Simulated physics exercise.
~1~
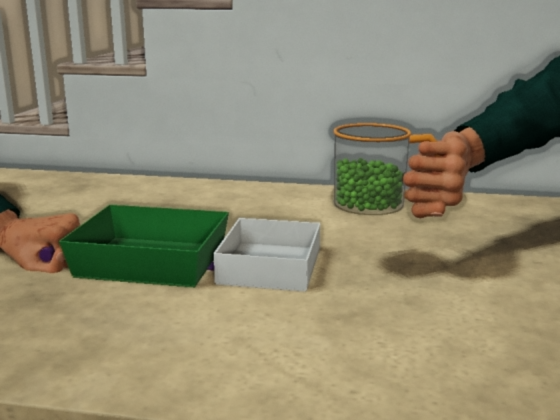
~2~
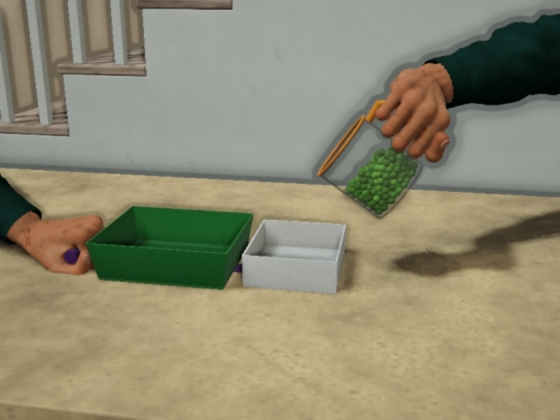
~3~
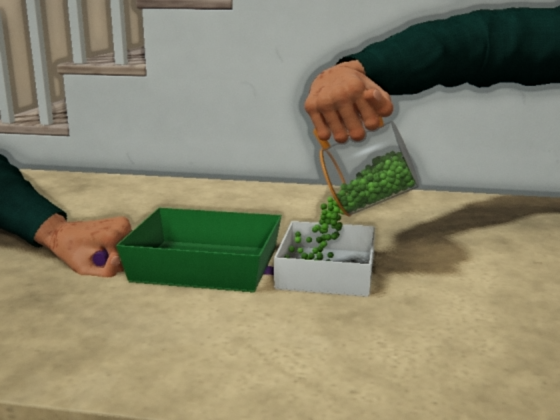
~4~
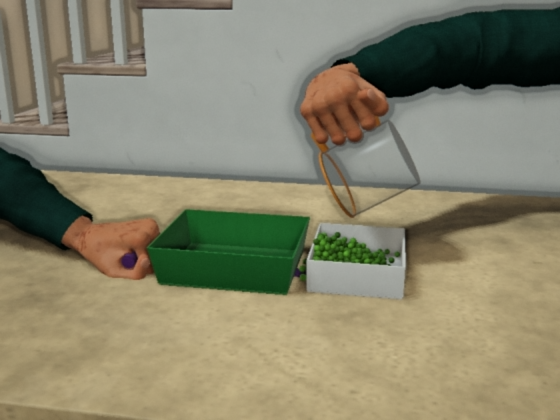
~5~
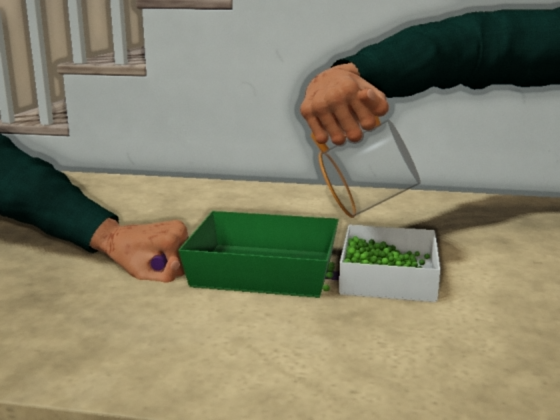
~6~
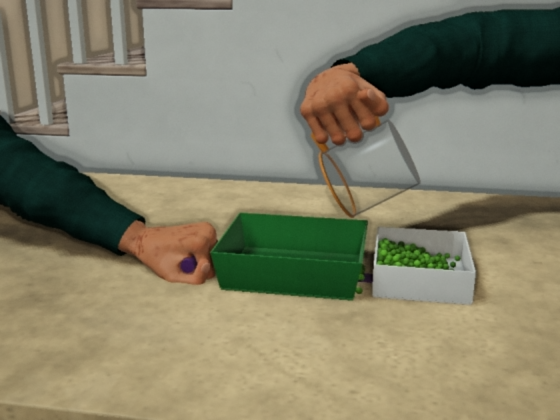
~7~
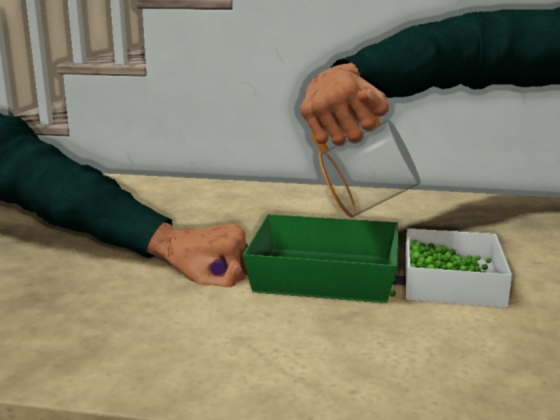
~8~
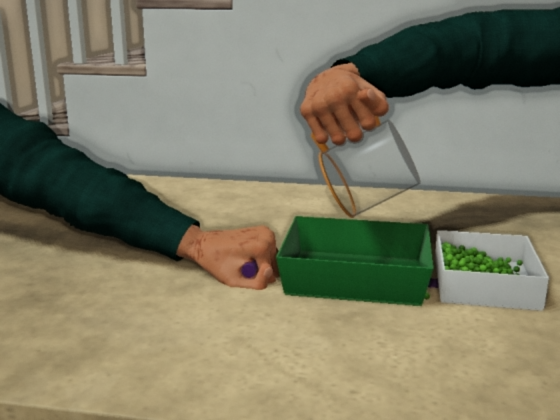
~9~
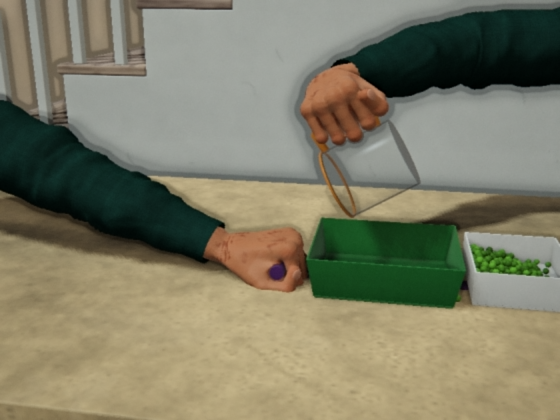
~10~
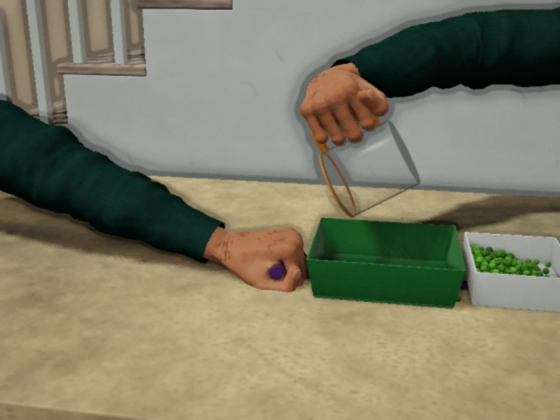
Two hands in dark green sleeves work over a pale, mottled tabletop, seen from the front and slightly above, with a grey wall and a staircase behind. The left hand holds a strip carrying a green tin and, to its right, a smaller white tin, while the right hand grips a clear, orange-rimmed cup of green peas. As the row slides steadily rightward, the cup swings left and tips, pouring its peas into the white tin. The emptied cup stays tilted while the tins keep moving right, then stop. All the peas rest in the white tin, and the green one remains empty.
